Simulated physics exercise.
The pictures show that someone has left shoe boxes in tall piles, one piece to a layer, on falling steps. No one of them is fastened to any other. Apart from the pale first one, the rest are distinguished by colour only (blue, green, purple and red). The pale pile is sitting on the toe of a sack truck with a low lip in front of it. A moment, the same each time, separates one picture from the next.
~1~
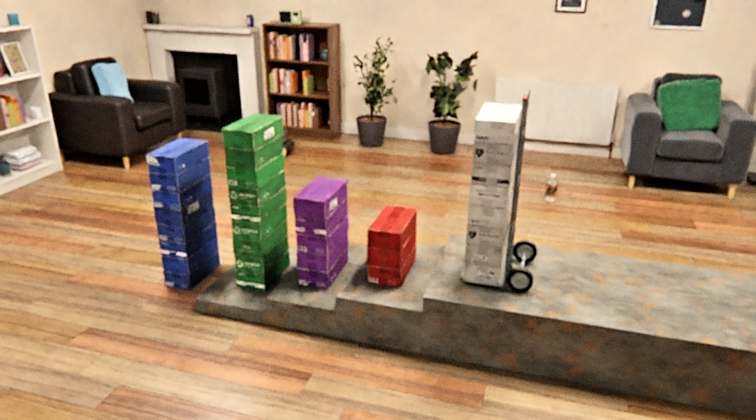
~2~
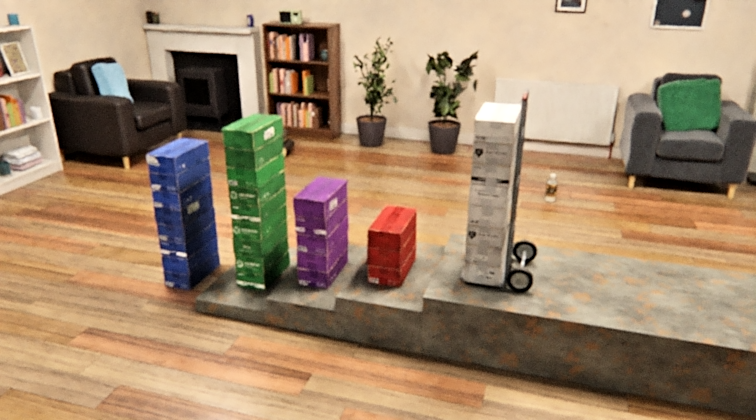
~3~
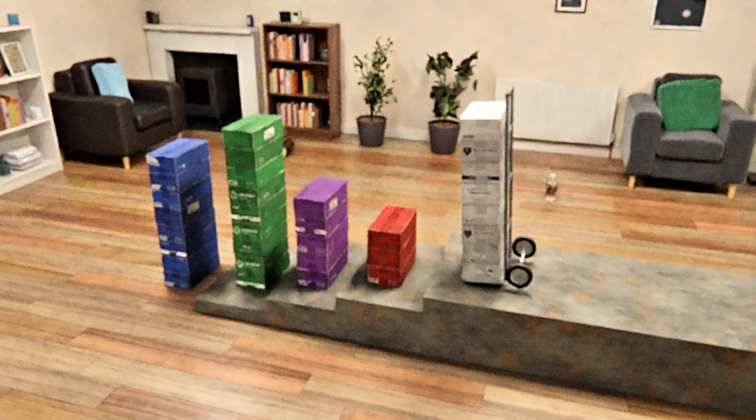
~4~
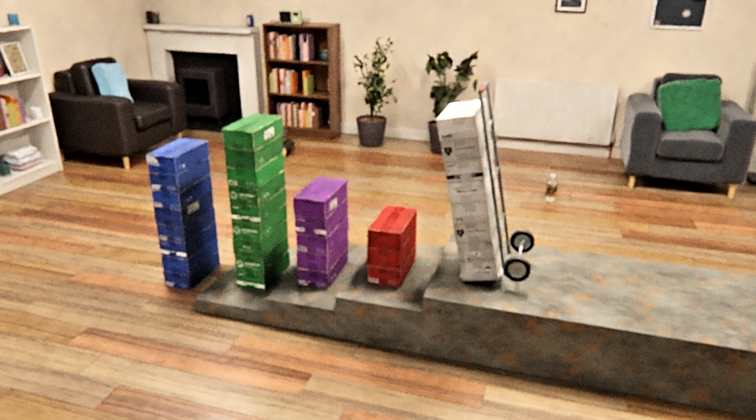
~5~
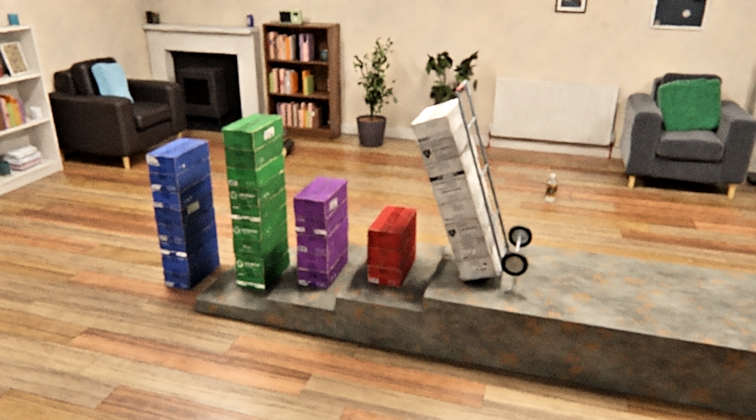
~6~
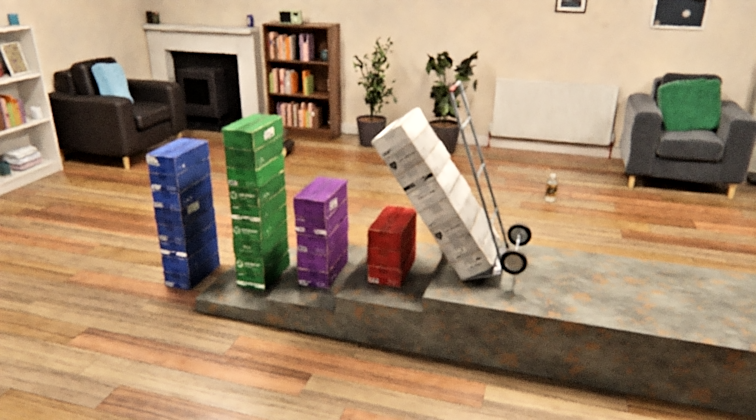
The clip shows a tall white stack of boxes on a hand truck tilting gradually left, toward shorter red and purple stacks on descending steps, until it leans well over, while the red, purple, green and blue stacks stay still.
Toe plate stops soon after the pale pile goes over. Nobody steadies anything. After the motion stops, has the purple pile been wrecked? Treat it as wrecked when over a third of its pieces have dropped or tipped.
No, it stays mostly up.
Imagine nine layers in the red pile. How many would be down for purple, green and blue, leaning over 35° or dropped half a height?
Per pile, purple = 5, green = 8, blue = 7.
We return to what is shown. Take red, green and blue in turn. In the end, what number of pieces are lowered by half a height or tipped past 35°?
Taking each in turn, red gives 0, green gives 0, blue gives 0.
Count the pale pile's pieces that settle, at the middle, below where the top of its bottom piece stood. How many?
Count = 2.
Just after the last frame, 8 of the pale pile down; none of the 5 purple boxes down (0 of 25 in all colours); top purple box unmoved.
A moment on, 8 of the pale pile down; none of the 5 purple boxes down (0 of 25 in all colours); top purple box tilted a little.
When it is over, 8 of the pale pile down; none of the 5 purple boxes down (0 of 25 in all colours); top purple box moved a little; top green box unmoved. In pixels of the last frame, middles, top purple box near (315, 197), top green box near (253, 131).
